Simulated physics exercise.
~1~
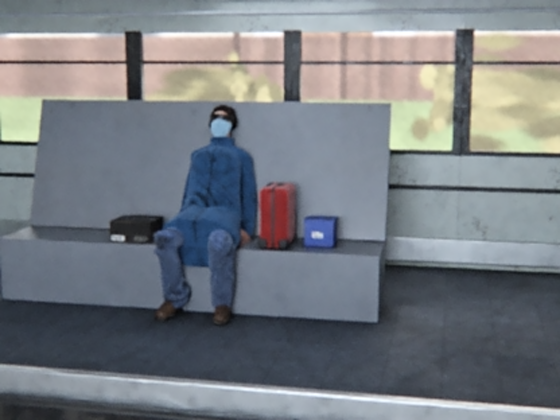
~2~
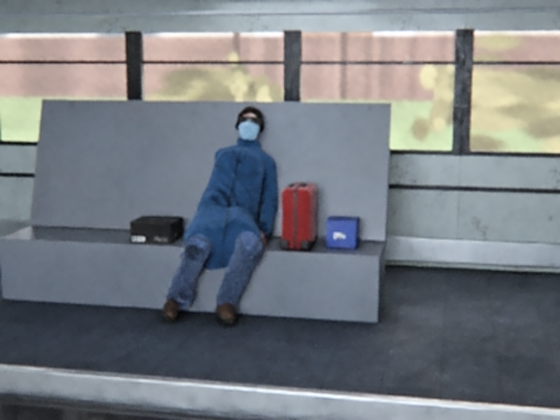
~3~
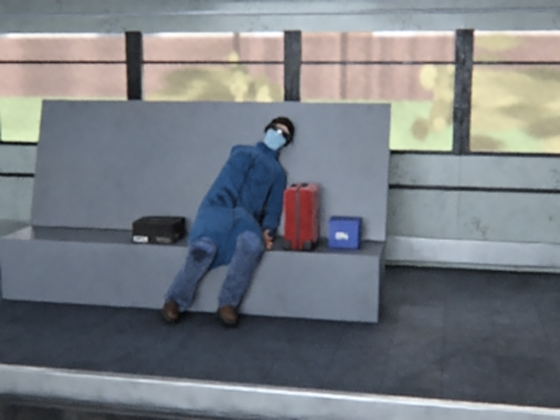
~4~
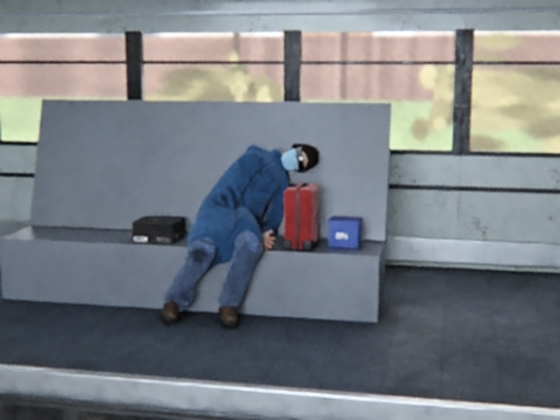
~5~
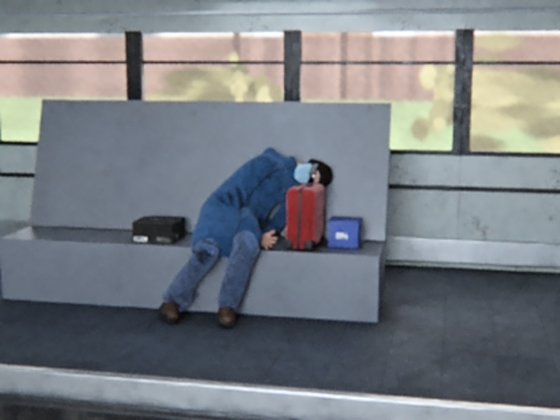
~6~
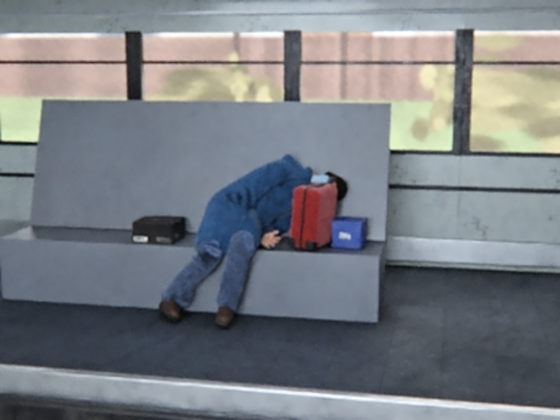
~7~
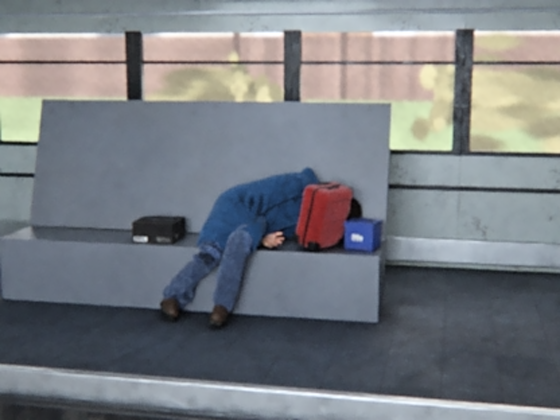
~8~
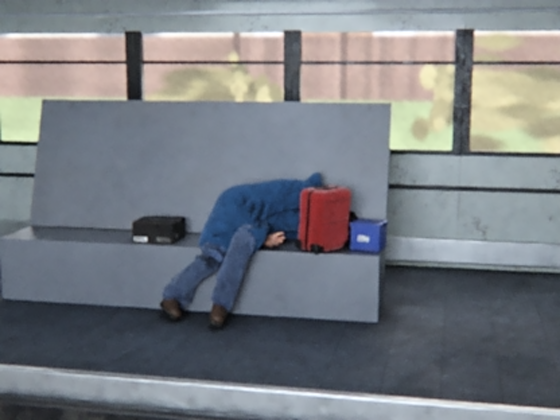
A person in a blue coat and face mask sat on a gray bench as they and the bags slid right, then slumped sideways behind a red suitcase, nudging it and a blue box toward the bench's end, where everything stayed on.
